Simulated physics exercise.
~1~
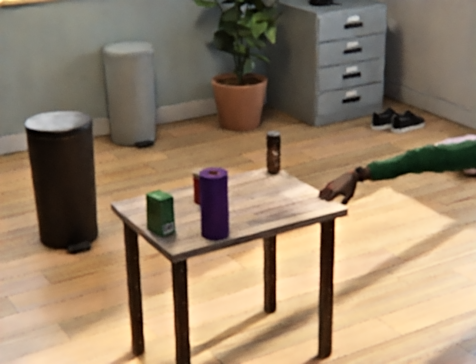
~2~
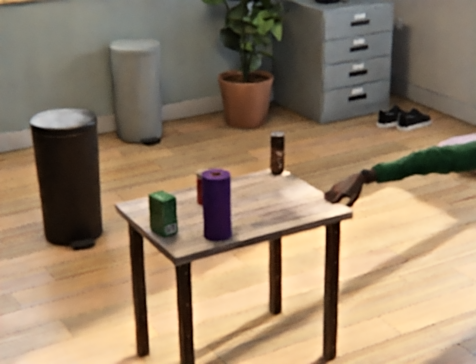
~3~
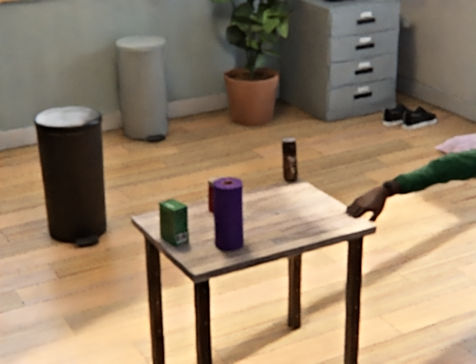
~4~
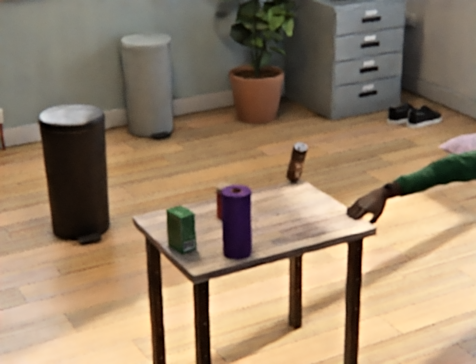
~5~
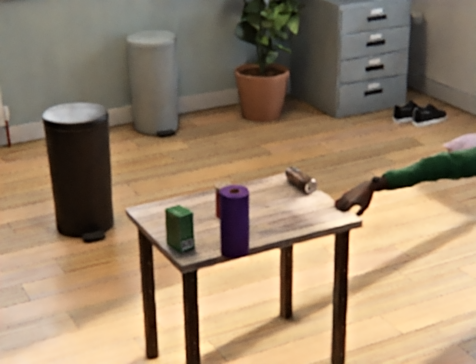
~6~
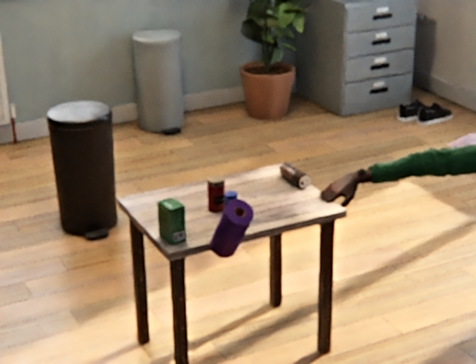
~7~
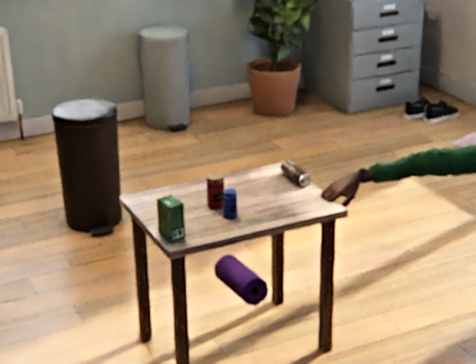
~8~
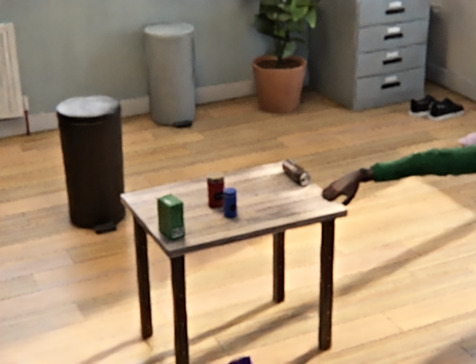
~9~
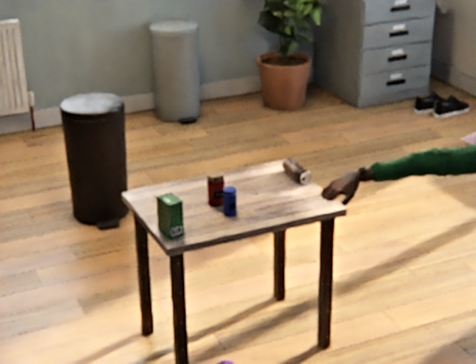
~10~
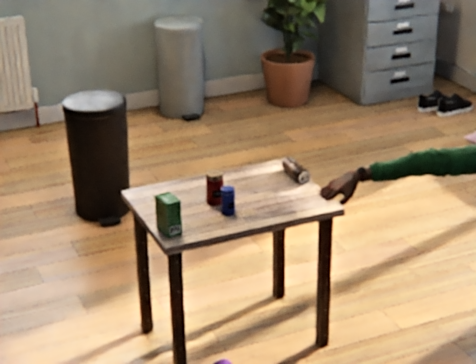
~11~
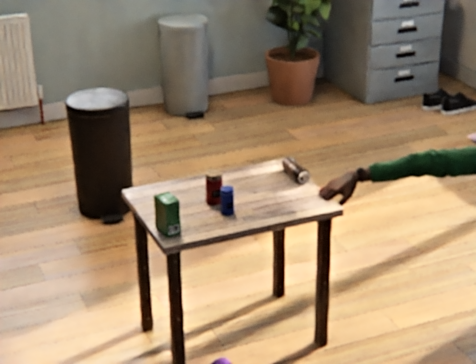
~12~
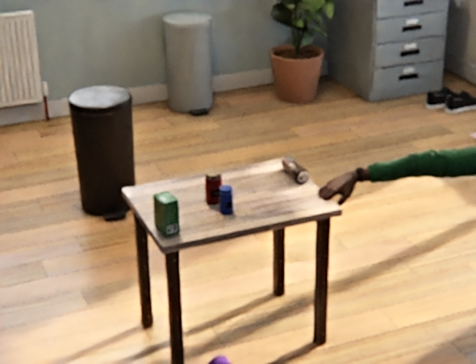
A green-sleeved arm held the edge of a small wooden table as it jerked about, and a brown can tipped onto its side. A purple roll then toppled off the front to the floor, while the green packet, red jar and blue shaker stayed upright.
